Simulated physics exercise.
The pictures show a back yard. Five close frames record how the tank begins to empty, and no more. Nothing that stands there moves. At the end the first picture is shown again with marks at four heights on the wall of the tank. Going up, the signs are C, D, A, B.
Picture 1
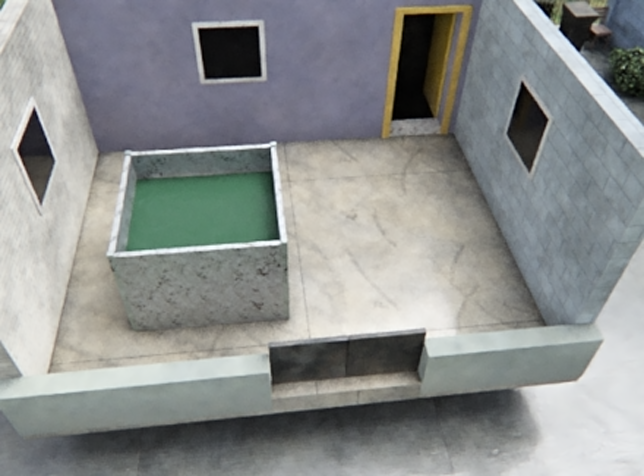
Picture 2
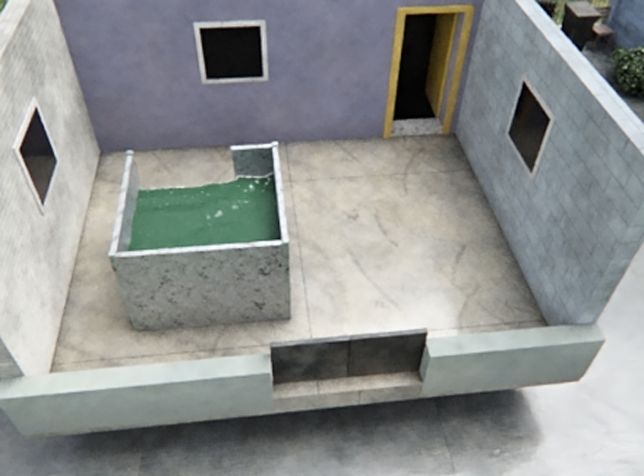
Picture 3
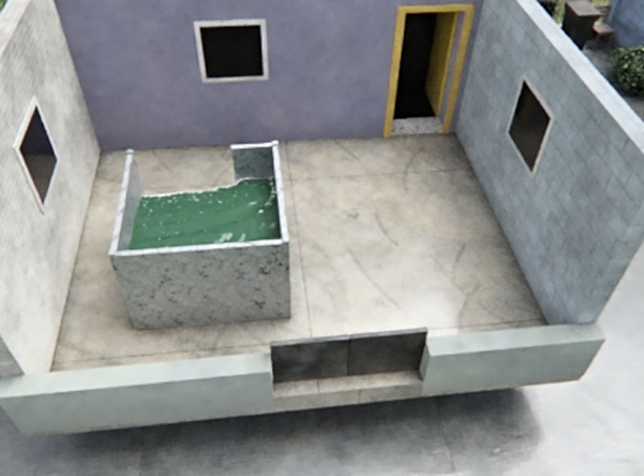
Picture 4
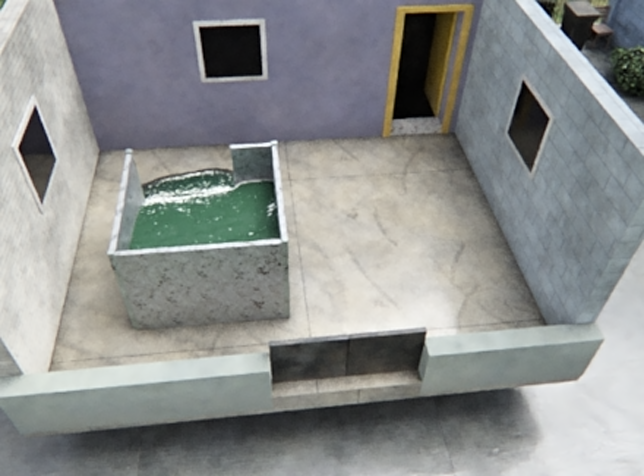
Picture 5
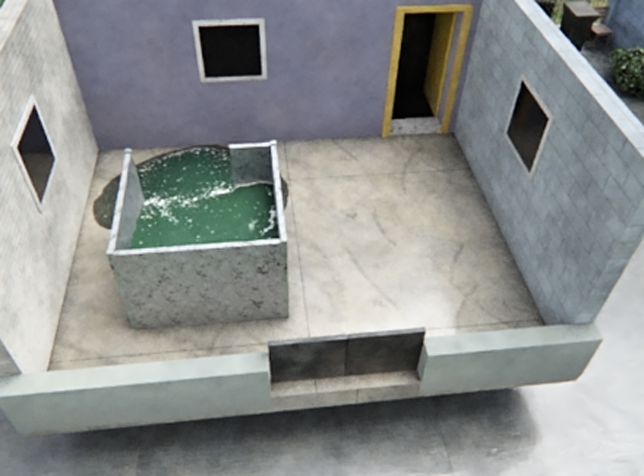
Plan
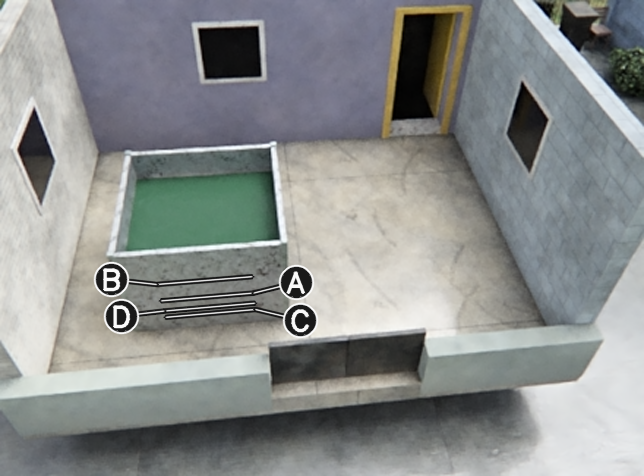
Green water sloshes in a stone tank, then pours through its open back onto the yard floor.
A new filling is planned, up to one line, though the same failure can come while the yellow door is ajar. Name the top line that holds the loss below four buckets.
I would pick level B.
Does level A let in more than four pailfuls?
No, not at all.
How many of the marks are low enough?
All of them.
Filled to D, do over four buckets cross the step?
No, not at all.
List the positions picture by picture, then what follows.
The first picture shows water in the tank at rest, its middle at (204, 218); foot of the yellow doorway at (414, 135); shut gate at (347, 343).
In the second picture, water covers 2 % of the ground, its front hidden from here.
In the third picture, water covers 4 % of the ground, its front hidden from here.
In the fourth picture, water covers 9 % of the ground, its front hidden from here.
In the fifth picture, water covers 17 % of the ground, its front hidden from here.
On the marked copy, A at (207, 296); B at (204, 280); C at (211, 313); D at (209, 307); from the bottom up C, D, A, B.
With A, nothing gets over.
With B, a bucket or two gets in.
With C, nothing gets over.
With D, nothing gets over.
